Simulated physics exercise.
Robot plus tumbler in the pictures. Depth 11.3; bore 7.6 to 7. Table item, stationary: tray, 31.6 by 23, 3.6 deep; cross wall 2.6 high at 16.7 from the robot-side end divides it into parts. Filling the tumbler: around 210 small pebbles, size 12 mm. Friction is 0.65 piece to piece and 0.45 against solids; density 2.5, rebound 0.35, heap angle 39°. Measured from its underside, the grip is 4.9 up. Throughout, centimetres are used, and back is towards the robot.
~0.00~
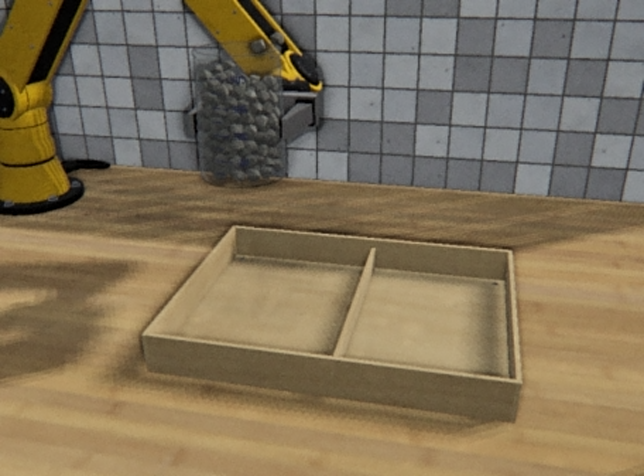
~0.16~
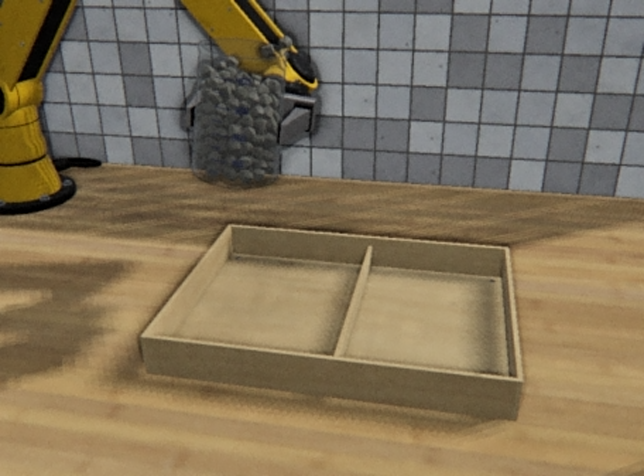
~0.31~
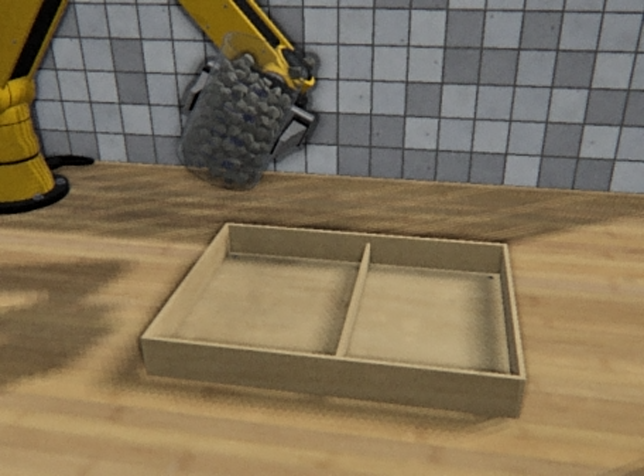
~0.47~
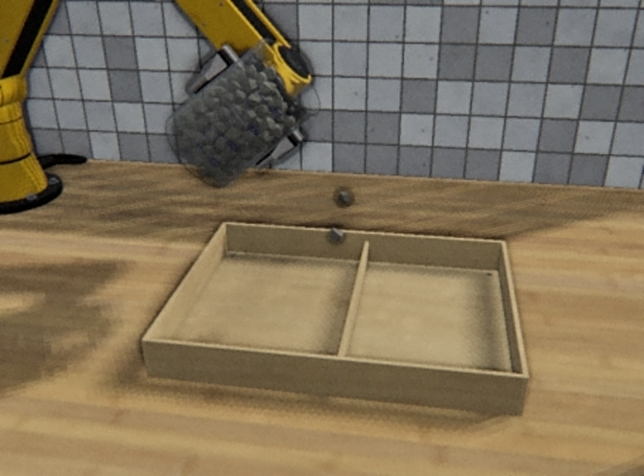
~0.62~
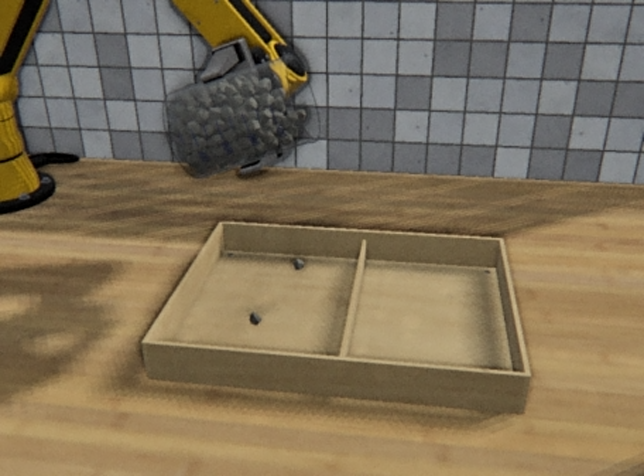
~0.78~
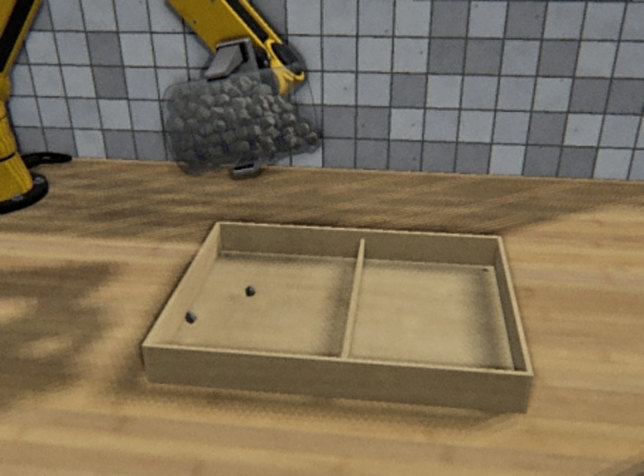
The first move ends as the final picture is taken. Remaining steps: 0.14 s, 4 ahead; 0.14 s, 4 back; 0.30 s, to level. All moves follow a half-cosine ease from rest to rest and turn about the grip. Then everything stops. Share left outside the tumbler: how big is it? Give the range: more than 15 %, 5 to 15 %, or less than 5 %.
The range is 5 to 15 %.
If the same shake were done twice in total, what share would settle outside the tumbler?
Then about 15 per cent.
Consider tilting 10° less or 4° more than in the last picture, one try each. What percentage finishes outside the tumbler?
It would be around 5 and 10 per cent.
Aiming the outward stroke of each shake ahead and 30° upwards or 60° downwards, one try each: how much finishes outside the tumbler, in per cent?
It comes to around 15 per cent on the first try and around 0 per cent on the second.
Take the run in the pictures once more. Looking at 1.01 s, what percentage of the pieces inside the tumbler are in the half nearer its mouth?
That share comes to roughly 40 percent.
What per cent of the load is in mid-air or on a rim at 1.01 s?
Estimated fraction: Near 2 %.
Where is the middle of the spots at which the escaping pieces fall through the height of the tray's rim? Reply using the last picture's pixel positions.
Look at roughly (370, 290) in the last picture.
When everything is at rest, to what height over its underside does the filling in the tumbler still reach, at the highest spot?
About 10.0 cm.
After 1.01 s, tilted 78° forward, highest piece 23 above the table; 206 in the tumbler, 2 in the robot-side part, 4 in flight or on a rim.
After 1.24 s, tilted 25° forward, highest piece 25 above the table; 197 in the tumbler, 11 in the far-side part, 4 in the robot-side part.
After 1.56 s, level, highest piece 25 above the table; 197 in the tumbler, 11 in the far-side part, 4 in the robot-side part.
After 2.61 s, level, highest piece 25 above the table; 197 in the tumbler, 11 in the far-side part, 4 in the robot-side part.
At rest, 197 in the tumbler, 11 in the far-side part, 4 in the robot-side part. That is 7 % outside the tumbler.
